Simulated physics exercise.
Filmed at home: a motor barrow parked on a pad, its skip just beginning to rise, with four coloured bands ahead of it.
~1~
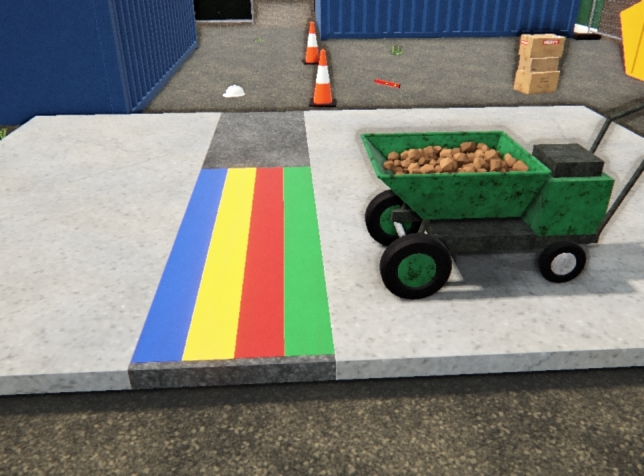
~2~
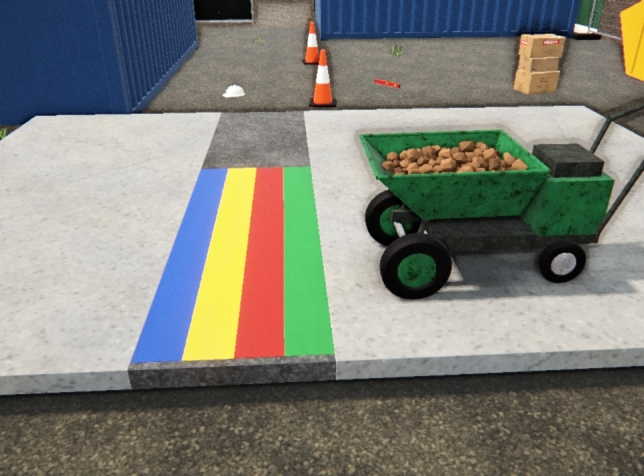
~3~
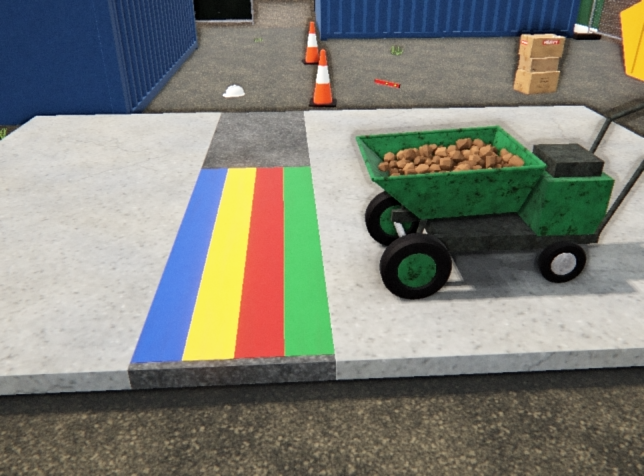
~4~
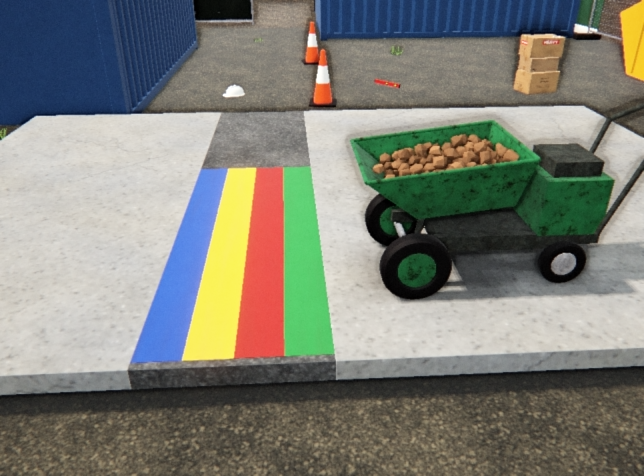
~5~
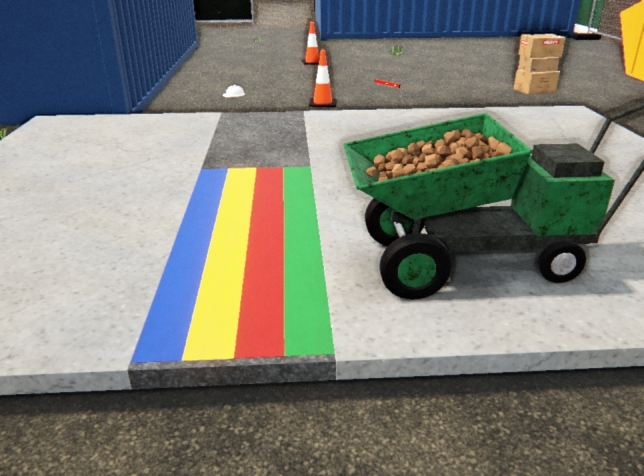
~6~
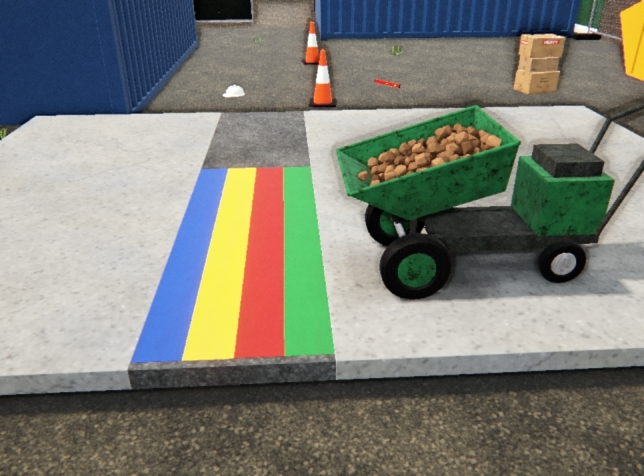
In this clip, a green motor barrow loaded with brown clods stands on a pale pad to the right of blue, yellow, red and green bands, and its skip gradually tilts toward the left while the wheels stay still.
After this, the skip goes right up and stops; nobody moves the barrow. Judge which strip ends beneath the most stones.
Beneath the most stones: The red strip.
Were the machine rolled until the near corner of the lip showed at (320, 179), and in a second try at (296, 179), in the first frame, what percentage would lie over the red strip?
First try: Around 10 %; second try: Around 0 %.
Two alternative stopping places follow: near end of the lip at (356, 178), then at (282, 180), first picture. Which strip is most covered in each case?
Case 1 - the red strip; case 2 - the blue strip.
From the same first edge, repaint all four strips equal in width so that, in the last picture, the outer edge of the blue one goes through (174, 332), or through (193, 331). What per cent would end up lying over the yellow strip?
The first gives around 20 %, the second around 20 %.
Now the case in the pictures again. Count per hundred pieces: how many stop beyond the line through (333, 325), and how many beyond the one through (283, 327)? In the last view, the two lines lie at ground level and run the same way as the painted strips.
I'd put it near 80 in a hundred, then near 60 in a hundred.
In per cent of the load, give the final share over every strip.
Green strip about 15 per cent, red strip about 40 per cent, yellow strip about 20 per cent, blue strip about 5 per cent.
Just after the last frame, skip tipped steeply; every one in the skip.
A moment on, skip tipped steeply; roughly two thirds in the skip; about a tenth over the green strip; roughly a quarter over the red strip; just a few over the yellow strip; just a few falling.
Further on, skip tipped right over; roughly a quarter in the skip; roughly a quarter over the green strip; roughly a third over the red strip; roughly a quarter over the yellow strip; about a tenth over the blue strip; just a few off the paint.
When it is over, skip tipped right over; roughly a quarter in the skip; roughly a quarter over the green strip; roughly a third over the red strip; roughly a quarter over the yellow strip; about a tenth over the blue strip; just a few off the paint.
